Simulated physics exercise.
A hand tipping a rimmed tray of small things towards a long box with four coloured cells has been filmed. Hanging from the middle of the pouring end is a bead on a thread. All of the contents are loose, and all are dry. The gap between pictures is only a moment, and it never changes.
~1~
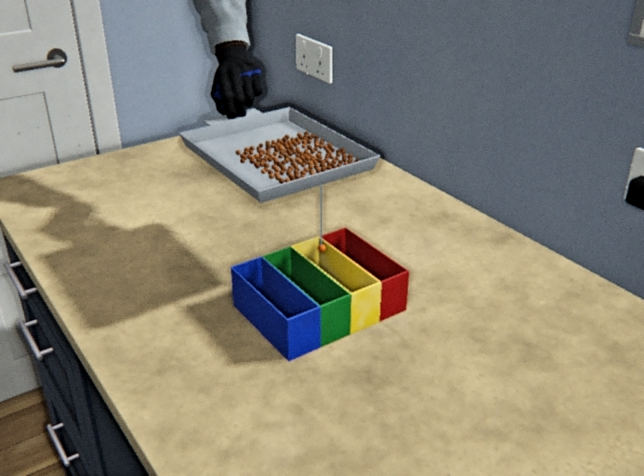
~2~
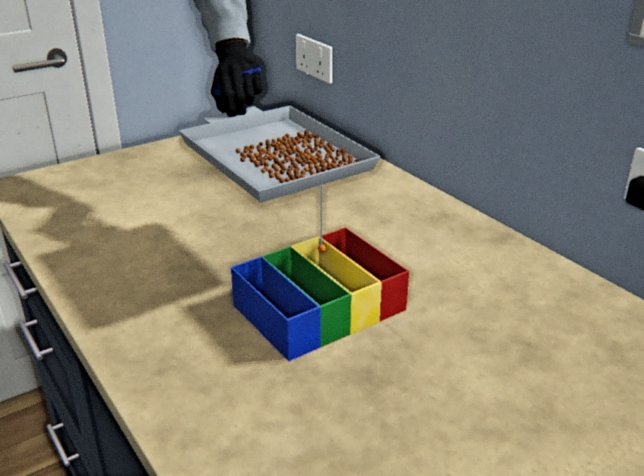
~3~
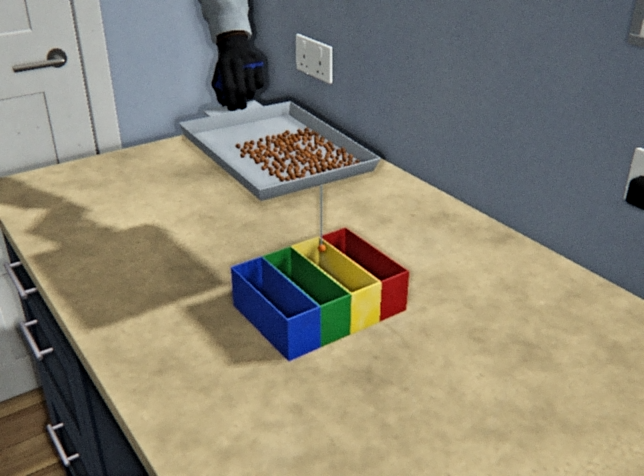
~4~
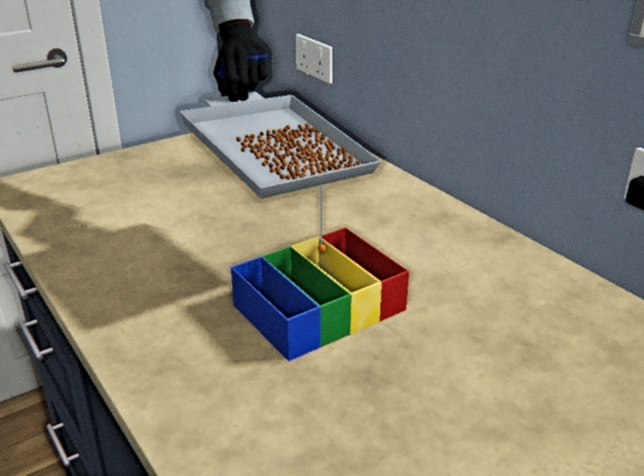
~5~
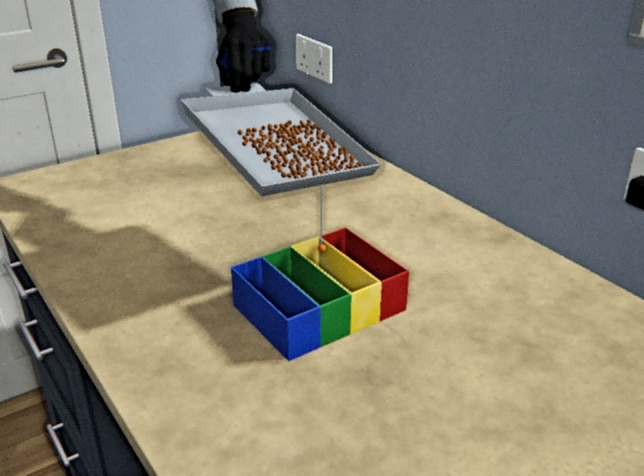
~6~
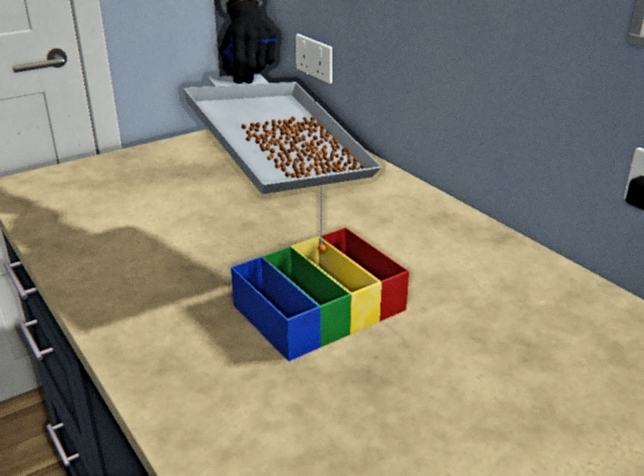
The video shows a gloved hand holding a grey tray of small brown balls above a box with blue, green, yellow and red cells, then gradually raising the handle end so the tray slants more toward its right corner.
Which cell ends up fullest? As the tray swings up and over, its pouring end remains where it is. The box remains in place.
The red cell.
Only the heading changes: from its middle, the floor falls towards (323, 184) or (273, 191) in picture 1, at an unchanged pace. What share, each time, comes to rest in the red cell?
The first try yields 40 percent and the second 0 percent.
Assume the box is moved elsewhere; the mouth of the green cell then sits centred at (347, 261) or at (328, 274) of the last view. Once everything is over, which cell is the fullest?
First: The cell in yellow. Second: Red.
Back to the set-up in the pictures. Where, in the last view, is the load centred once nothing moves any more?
Somewhere close to (401, 281) in the last picture.
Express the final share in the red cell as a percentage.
About 30 per cent.
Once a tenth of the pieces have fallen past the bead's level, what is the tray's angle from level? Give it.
Roughly 85 degrees of turn.
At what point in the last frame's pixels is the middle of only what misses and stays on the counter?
Middle in the last view: Roughly (419, 273).
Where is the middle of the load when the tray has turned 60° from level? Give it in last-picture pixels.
I'd put the middle of the pieces at roughly (337, 155).
Shortly afterwards, tray tipped steeply; all but a few on the tray; only a few falling or outside the box.
Next, tray tipped right over; a little on the tray; near a quarter in the red cell; near two thirds falling or outside the box.
Some moments later, tray tipped past a quarter turn; near a third in the red cell; near two thirds falling or outside the box.
In the end, tray tipped past a quarter turn; near a third in the red cell; none at all in the blue cell; none at all in the green cell; none at all in the yellow cell; near two thirds outside the box.
